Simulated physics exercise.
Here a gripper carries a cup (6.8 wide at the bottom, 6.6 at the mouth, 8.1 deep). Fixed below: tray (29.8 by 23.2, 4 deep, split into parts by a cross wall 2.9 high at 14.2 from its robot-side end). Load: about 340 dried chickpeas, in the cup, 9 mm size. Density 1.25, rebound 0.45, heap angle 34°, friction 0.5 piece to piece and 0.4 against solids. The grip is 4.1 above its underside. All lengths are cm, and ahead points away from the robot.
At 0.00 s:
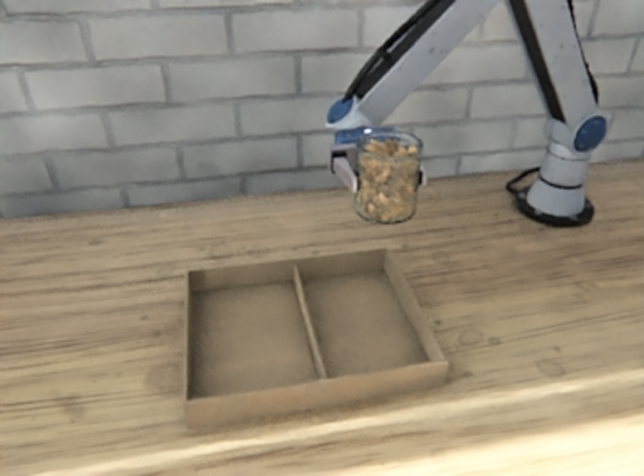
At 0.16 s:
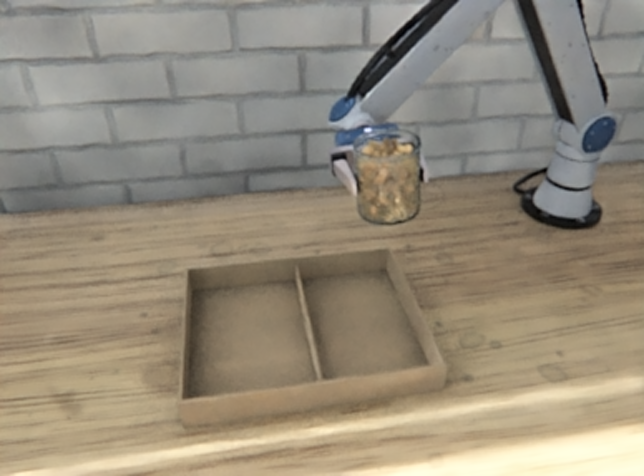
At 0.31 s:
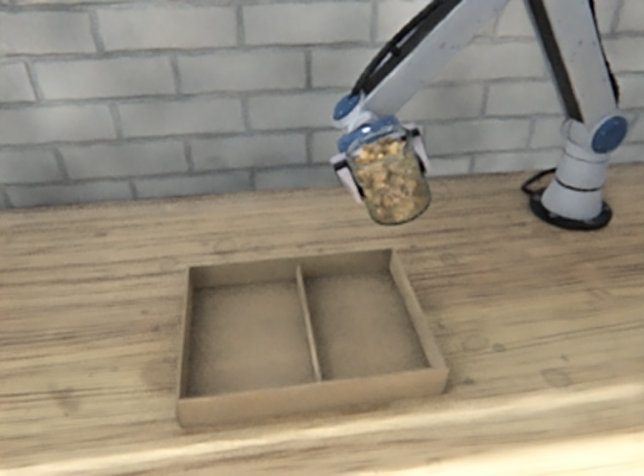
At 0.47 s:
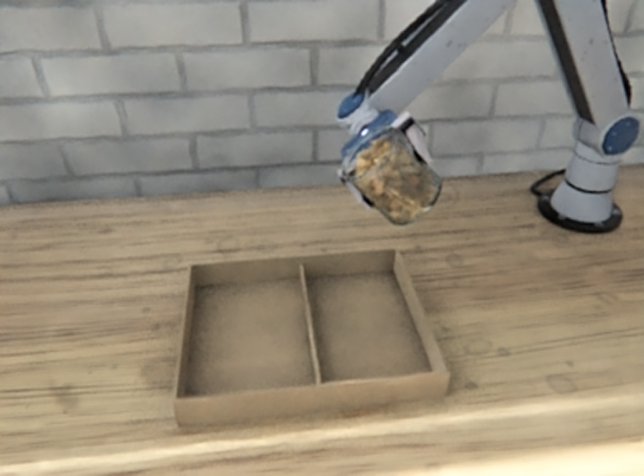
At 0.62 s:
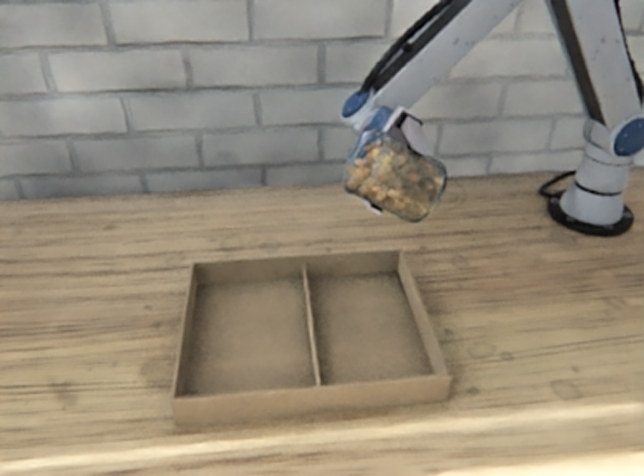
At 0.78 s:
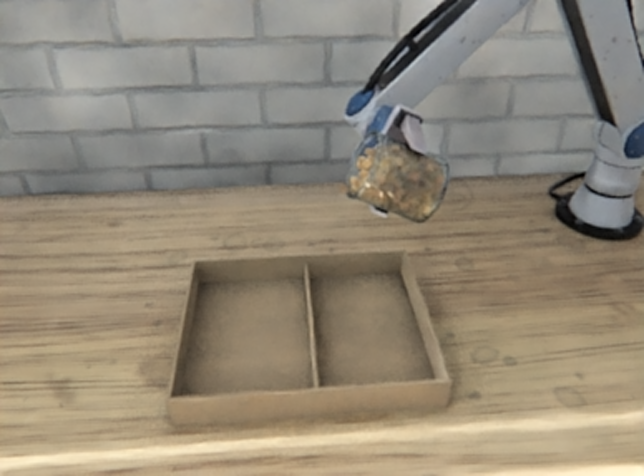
At the start, a robot arm holds a clear cup of dried chickpeas upright above a wooden table, behind an empty, divided cardboard-coloured tray. The gripper then steadily tilts the cup well over to one side, and the chickpeas shift inside it while the tray stays empty.
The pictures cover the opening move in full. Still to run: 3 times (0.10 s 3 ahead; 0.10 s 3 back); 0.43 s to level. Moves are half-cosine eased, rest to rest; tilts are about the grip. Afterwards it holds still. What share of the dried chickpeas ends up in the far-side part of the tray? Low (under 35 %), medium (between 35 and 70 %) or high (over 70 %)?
Answer: Low; under 35 % of the dried chickpeas finish in the far-side part of the tray.
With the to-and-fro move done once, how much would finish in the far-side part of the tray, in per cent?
In that case some 15 per cent.
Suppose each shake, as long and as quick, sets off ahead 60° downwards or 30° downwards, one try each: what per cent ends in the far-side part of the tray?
Some 5 and 15 per cent.
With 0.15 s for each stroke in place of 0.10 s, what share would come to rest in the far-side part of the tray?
Then about 10 per cent.
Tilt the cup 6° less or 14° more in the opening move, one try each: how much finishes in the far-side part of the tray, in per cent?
About 15 and 50 per cent.
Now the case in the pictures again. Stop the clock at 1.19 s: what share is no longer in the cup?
About 25 per cent by then.
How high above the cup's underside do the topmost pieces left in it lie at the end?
About 6.5 cm.
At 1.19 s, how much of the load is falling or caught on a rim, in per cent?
Roughly 8 per cent.
After 1.19 s, tilted 65° forward, highest piece 25 above the table; 254 in the cup, 43 in the far-side part, 16 in the robot-side part, 29 in flight or on a rim.
After 1.60 s, tilted 30° forward, highest piece 26 above the table; 212 in the cup, 81 in the far-side part, 47 in the robot-side part, 2 in flight or on a rim.
After 2.01 s, level, highest piece 25 above the table; 212 in the cup, 82 in the far-side part, 48 in the robot-side part.
After 3.06 s, level, highest piece 25 above the table; 212 in the cup, 82 in the far-side part, 48 in the robot-side part.
In the end, 212 in the cup, 82 in the far-side part, 48 in the robot-side part. That is 24 % in the far-side part of the tray.
